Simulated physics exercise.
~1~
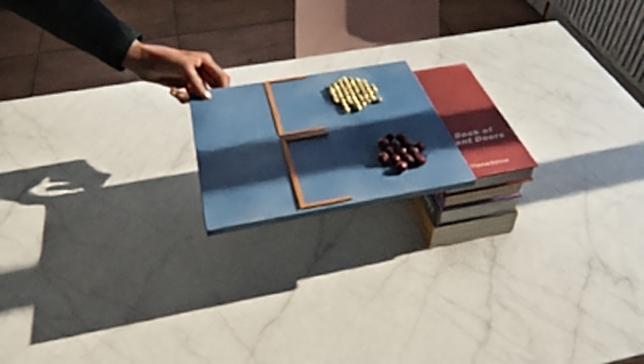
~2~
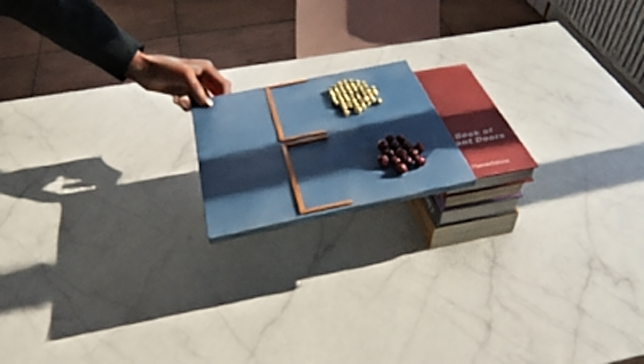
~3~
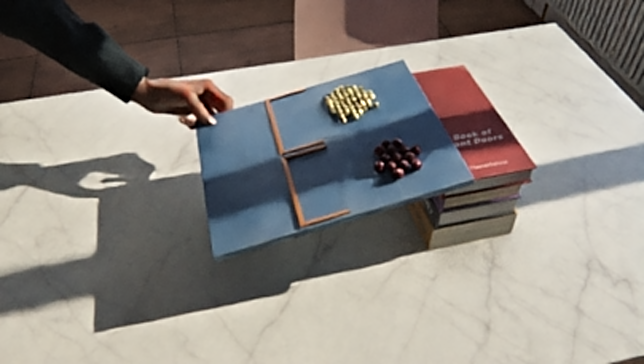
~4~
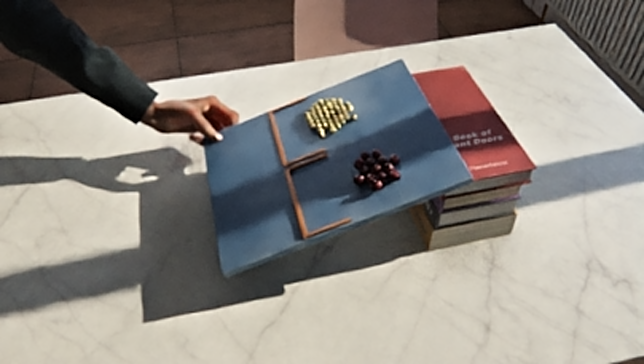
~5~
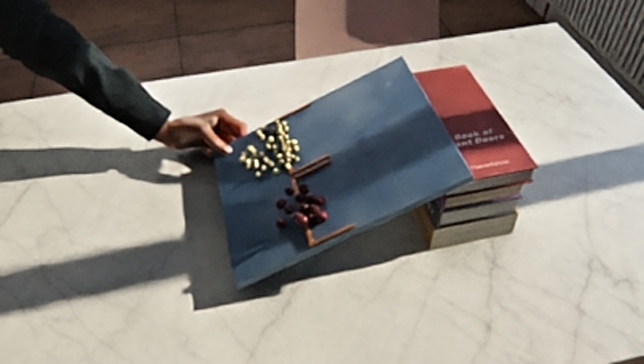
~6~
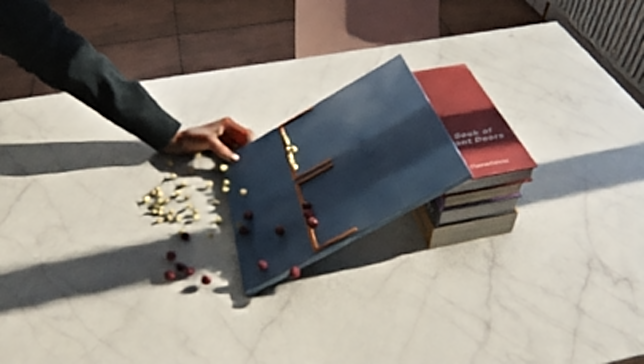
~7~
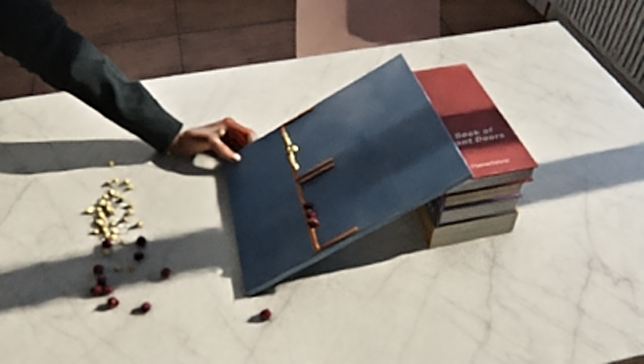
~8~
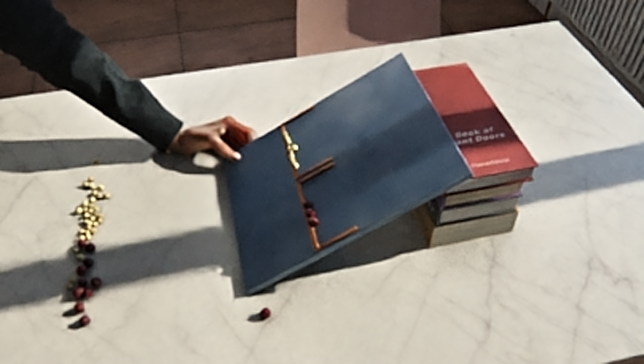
The clip opens on a blue board bridging a hand at its left end and a stack of books at its right, with a pile of pale yellow pieces and a pile of dark red ones resting on it. The hand lowers the left end toward the marble table, and the board tilts. Both piles slide down to the thin orange strips, and most pieces spill past them onto the table. They scatter leftward while the hand stays at the lowered edge. Finally, the board rests sloping, with a few pieces still caught at the strips and most lying on the marble.
